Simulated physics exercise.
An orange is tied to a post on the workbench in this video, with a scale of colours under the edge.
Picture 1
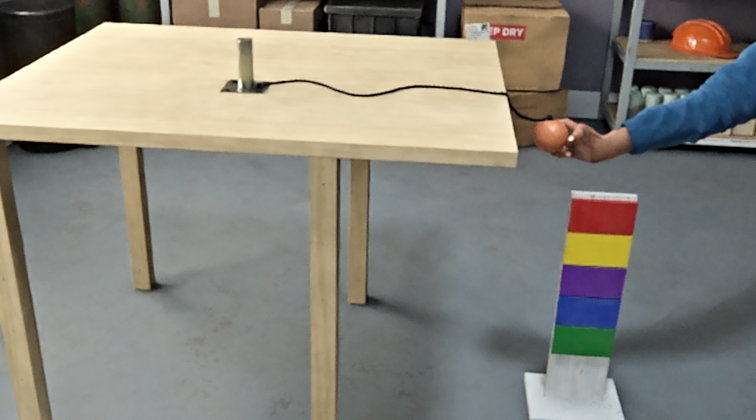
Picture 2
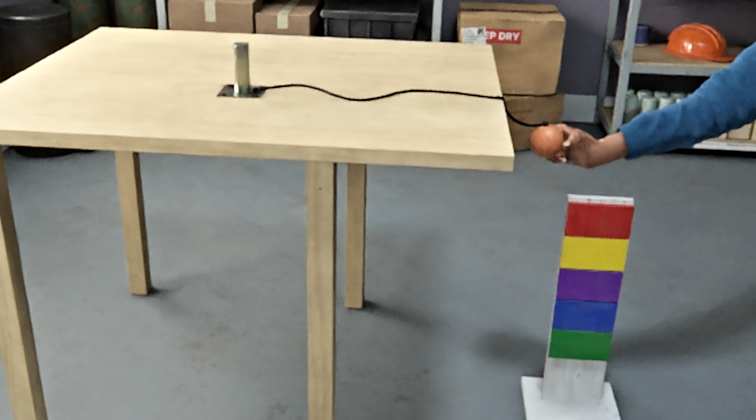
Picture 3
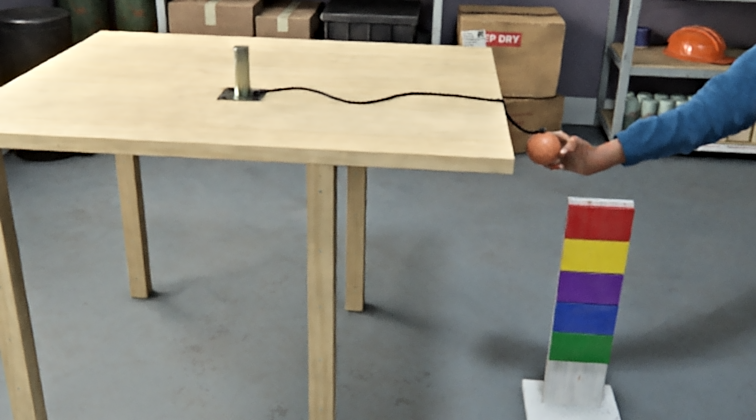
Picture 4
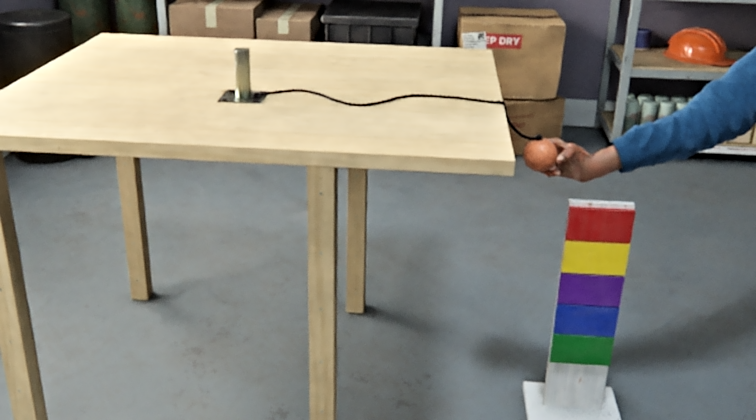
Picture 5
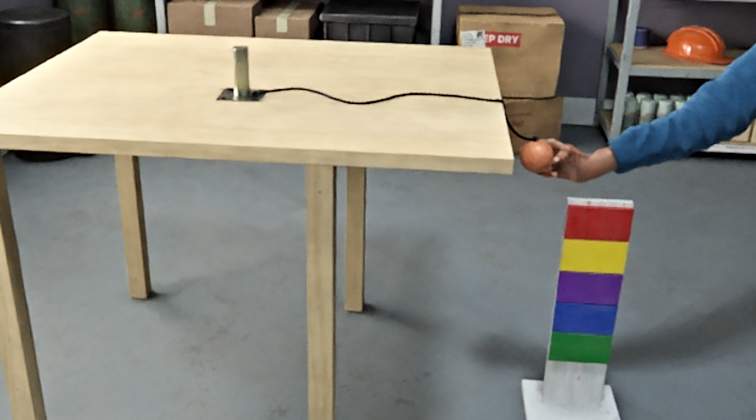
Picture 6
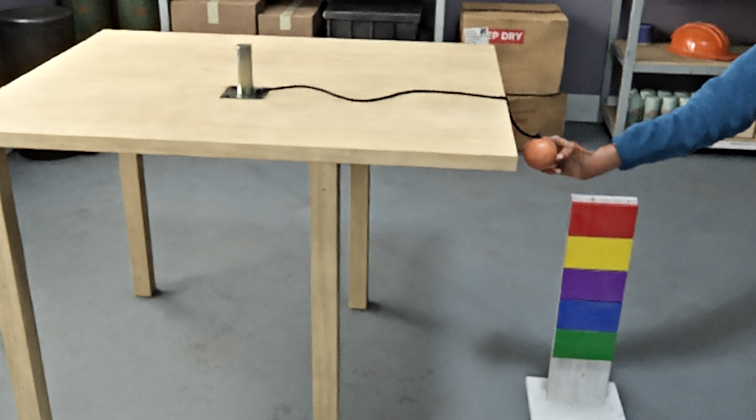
A hand held an orange ball tied by a dark cord to a post on the wooden table, lowering it slightly and drifting a little left, beside the table's edge above a colour-striped board.
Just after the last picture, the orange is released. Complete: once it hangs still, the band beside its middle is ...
... Red.
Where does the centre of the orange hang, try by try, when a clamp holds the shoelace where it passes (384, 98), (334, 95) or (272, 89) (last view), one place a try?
Those spots come out as (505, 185), (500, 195) and (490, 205).
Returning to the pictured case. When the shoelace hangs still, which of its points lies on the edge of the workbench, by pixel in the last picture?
Look around (469, 94).
Soon after, orange near (474, 201); level with red.
Then, orange near (498, 210); level with red.
At rest, orange near (492, 210); level with red. The red one.
